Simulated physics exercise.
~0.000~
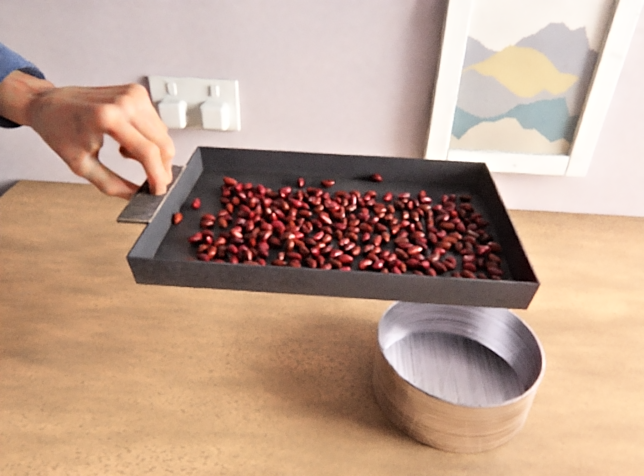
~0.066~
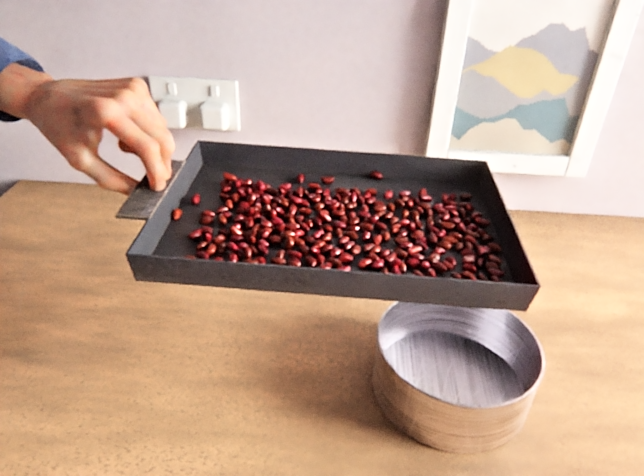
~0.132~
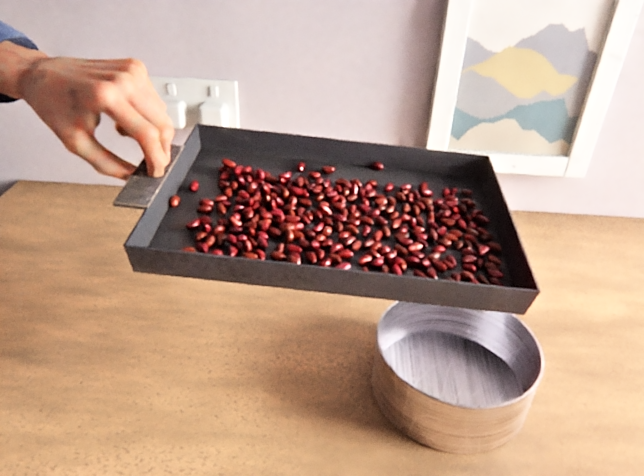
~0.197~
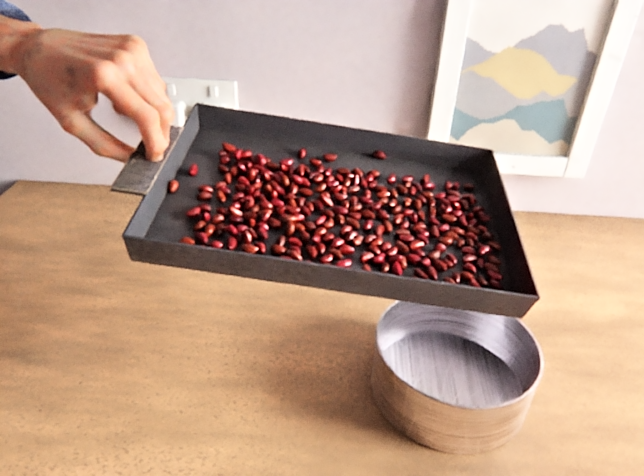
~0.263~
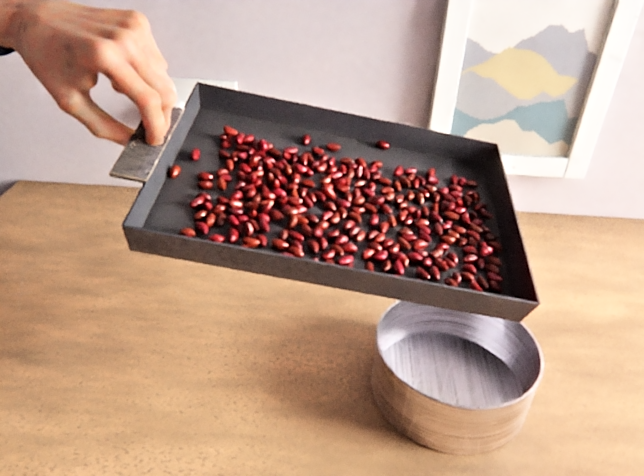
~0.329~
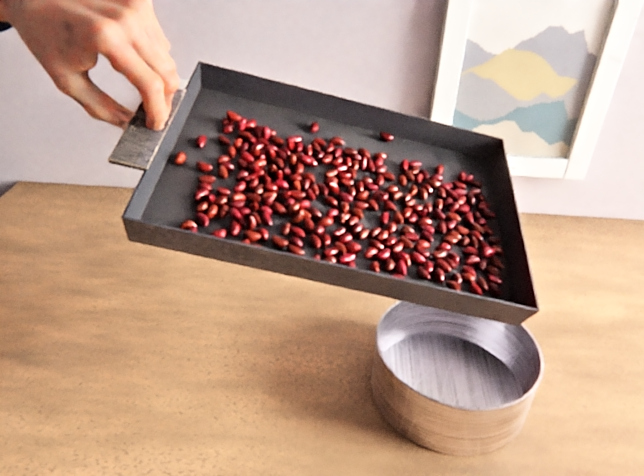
A hand lifts the left end of a dark tray of red beans, tilting it rightward.
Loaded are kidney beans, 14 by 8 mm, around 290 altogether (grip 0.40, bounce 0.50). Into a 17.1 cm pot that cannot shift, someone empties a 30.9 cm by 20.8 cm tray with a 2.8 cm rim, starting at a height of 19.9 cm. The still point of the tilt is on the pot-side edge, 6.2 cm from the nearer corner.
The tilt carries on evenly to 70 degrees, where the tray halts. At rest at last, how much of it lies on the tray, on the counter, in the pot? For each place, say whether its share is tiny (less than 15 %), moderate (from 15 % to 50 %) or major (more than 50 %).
Left on the tray: An intermediate fraction, counter: The main fraction, pot: A minor fraction.
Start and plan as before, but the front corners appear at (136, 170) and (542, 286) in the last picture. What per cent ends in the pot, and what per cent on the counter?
The pot gets 10 and the counter 30.
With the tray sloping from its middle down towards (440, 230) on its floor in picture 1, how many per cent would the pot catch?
I'd estimate about 5 %.
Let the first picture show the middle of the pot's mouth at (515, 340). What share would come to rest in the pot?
Roughly 0 per cent.
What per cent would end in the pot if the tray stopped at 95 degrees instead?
Share in the pot: Around 0 %.
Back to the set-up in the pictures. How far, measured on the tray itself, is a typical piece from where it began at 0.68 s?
Displacement on the tray: Roughly 3 cm.
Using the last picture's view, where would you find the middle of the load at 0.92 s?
Approximately (417, 208) in the last view.
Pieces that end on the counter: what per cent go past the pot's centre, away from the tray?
Around 80 per cent, give or take.
After 0.68 s, tilt 44 degrees; the tray holds 100 %, the pot 0 %.
After 0.92 s, tilt 61 degrees; the tray holds 100 %, the pot 0 %.
After 1.26 s, tilt 70 degrees; the tray holds 95 %, the pot 0 %.
At rest (2.8 s), tray 40 %, counter 60 %, pot 0 %.
